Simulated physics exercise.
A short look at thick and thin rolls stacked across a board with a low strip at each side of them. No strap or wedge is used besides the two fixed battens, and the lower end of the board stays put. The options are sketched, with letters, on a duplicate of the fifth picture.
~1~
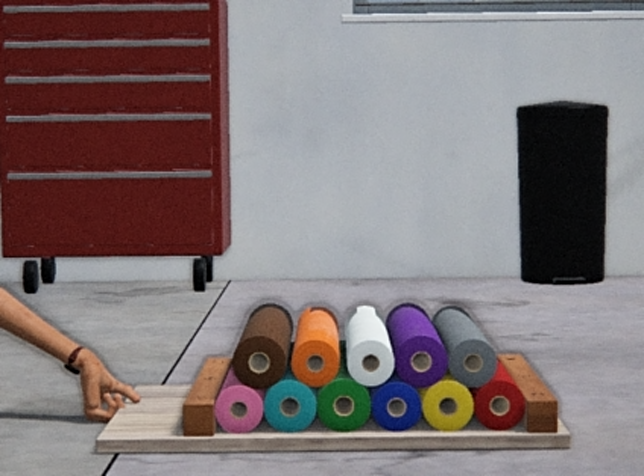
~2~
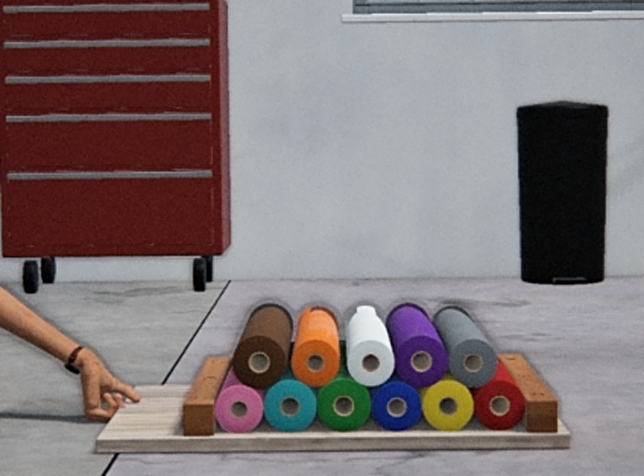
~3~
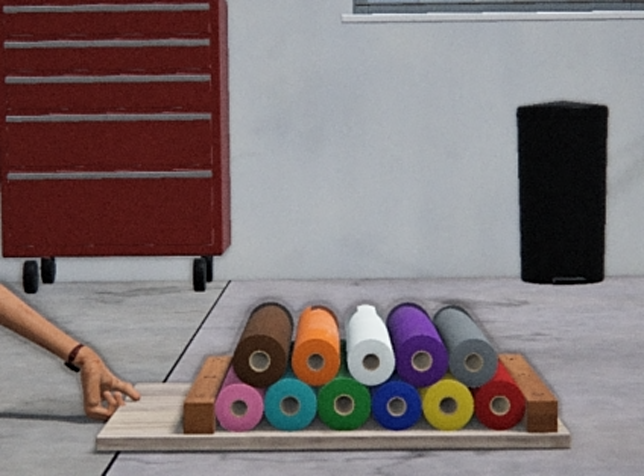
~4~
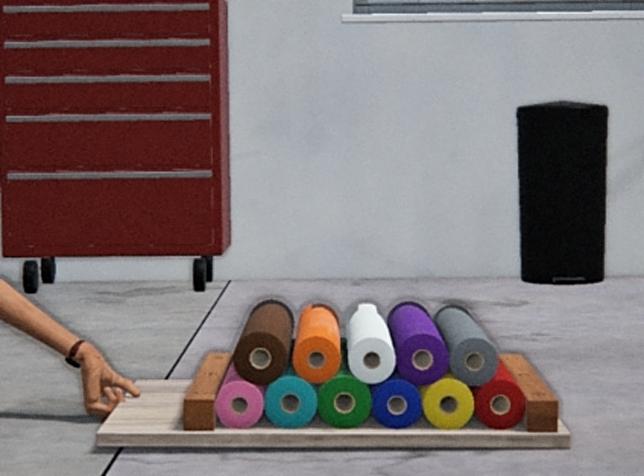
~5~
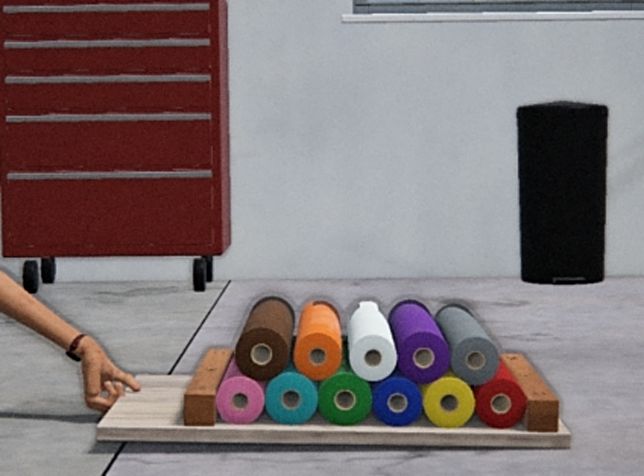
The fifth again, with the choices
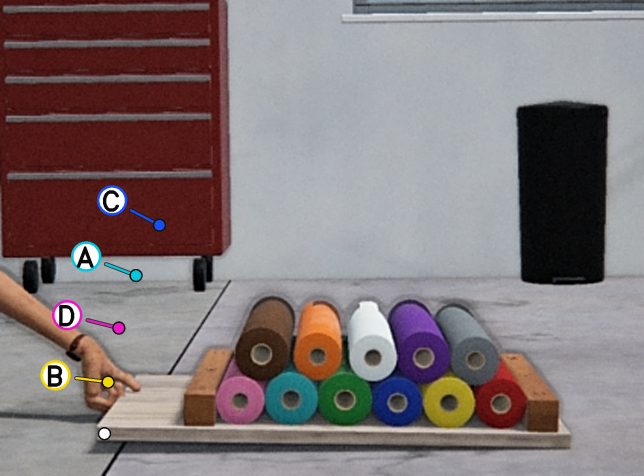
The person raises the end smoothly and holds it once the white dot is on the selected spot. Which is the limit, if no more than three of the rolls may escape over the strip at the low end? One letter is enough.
The last mark within the limit is C.
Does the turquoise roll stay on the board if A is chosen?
The turquoise roll: Yes.
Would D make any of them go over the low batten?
No.
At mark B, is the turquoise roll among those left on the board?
Yes.
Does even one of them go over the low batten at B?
No.
On the copy, A at (136, 275); B at (108, 382); C at (160, 225); D at (119, 328); the white dot at (105, 433).
On C. First, board at 17°.
Then, board at 28°.
Finally, board at 28°, three over the low batten (purple, white, grey).
By contrast, A none over the low batten; B none over the low batten; D none over the low batten.
